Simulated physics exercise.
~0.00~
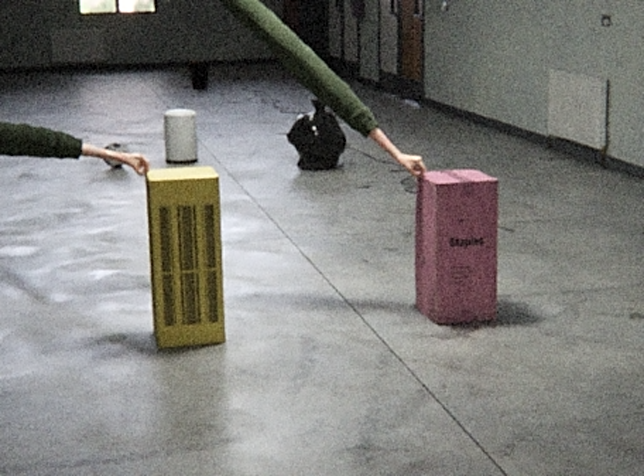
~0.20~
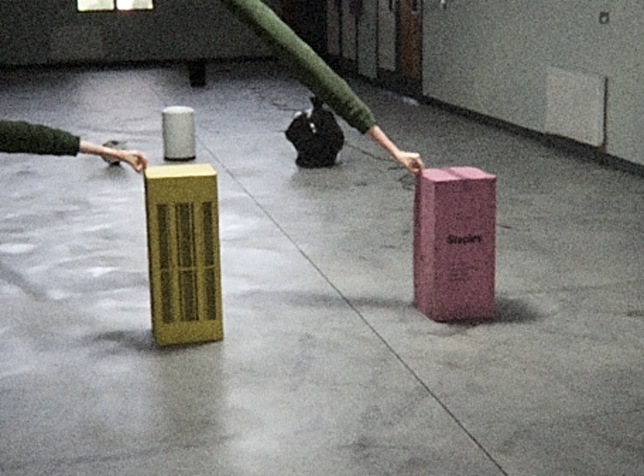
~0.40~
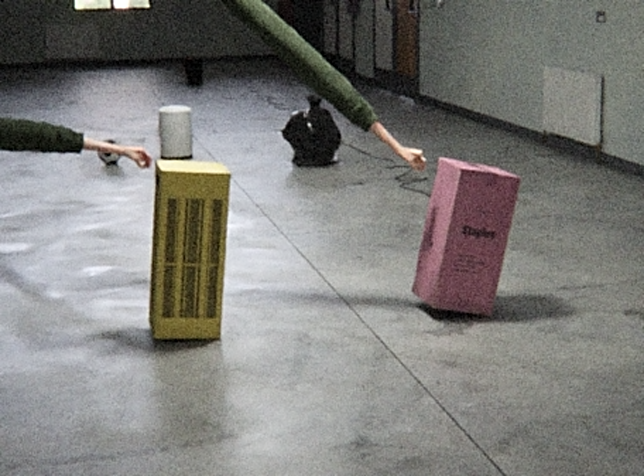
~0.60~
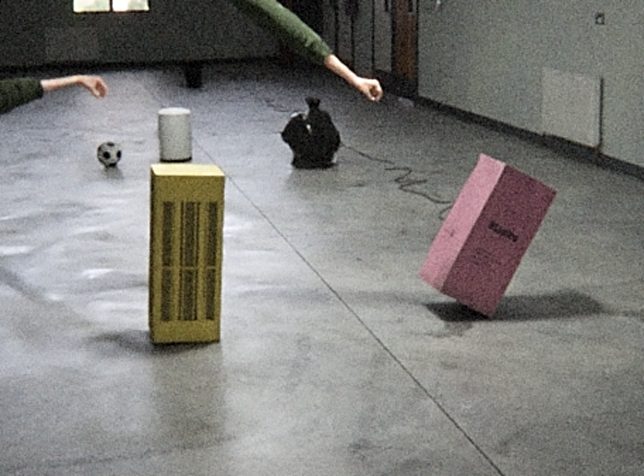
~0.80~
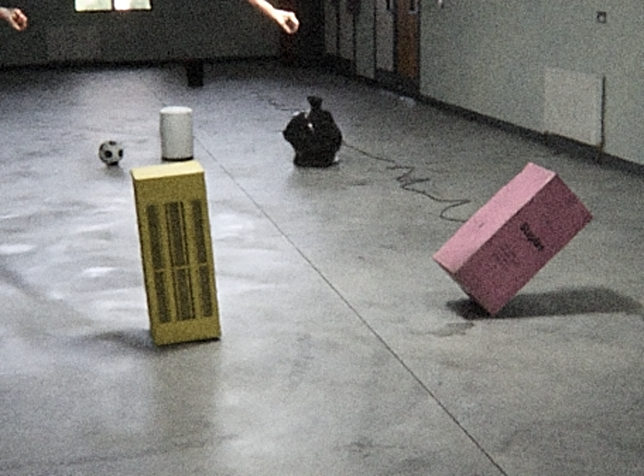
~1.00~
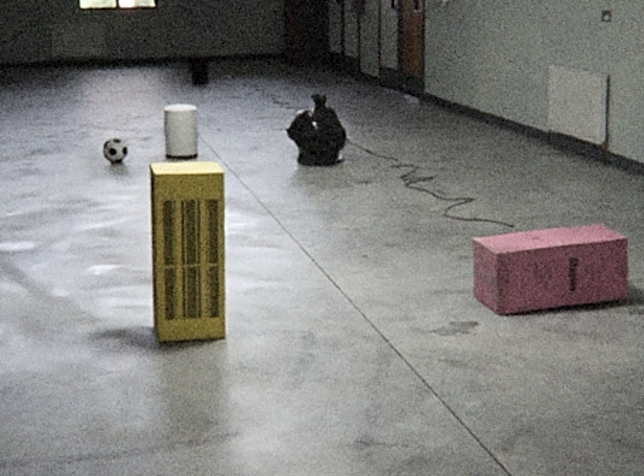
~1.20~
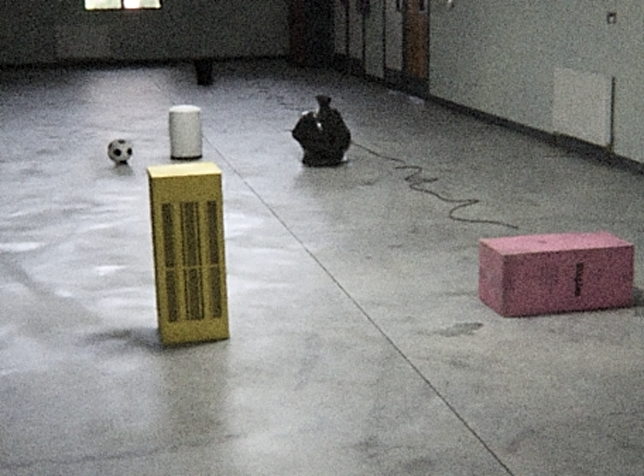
Two tall boxes, a yellow one on the left and a pink one on the right, stand on the grey concrete floor of a large dim room, seen through a slightly swaying camera. Behind them are a white cylinder, a black bag and a football. Two green-sleeved arms reach in, a hand at the top of each box, then let go and withdraw. The pink box tips steadily rightward and topples onto its side, while the yellow one rocks slightly and settles upright. At the end, yellow stands and pink lies flat.
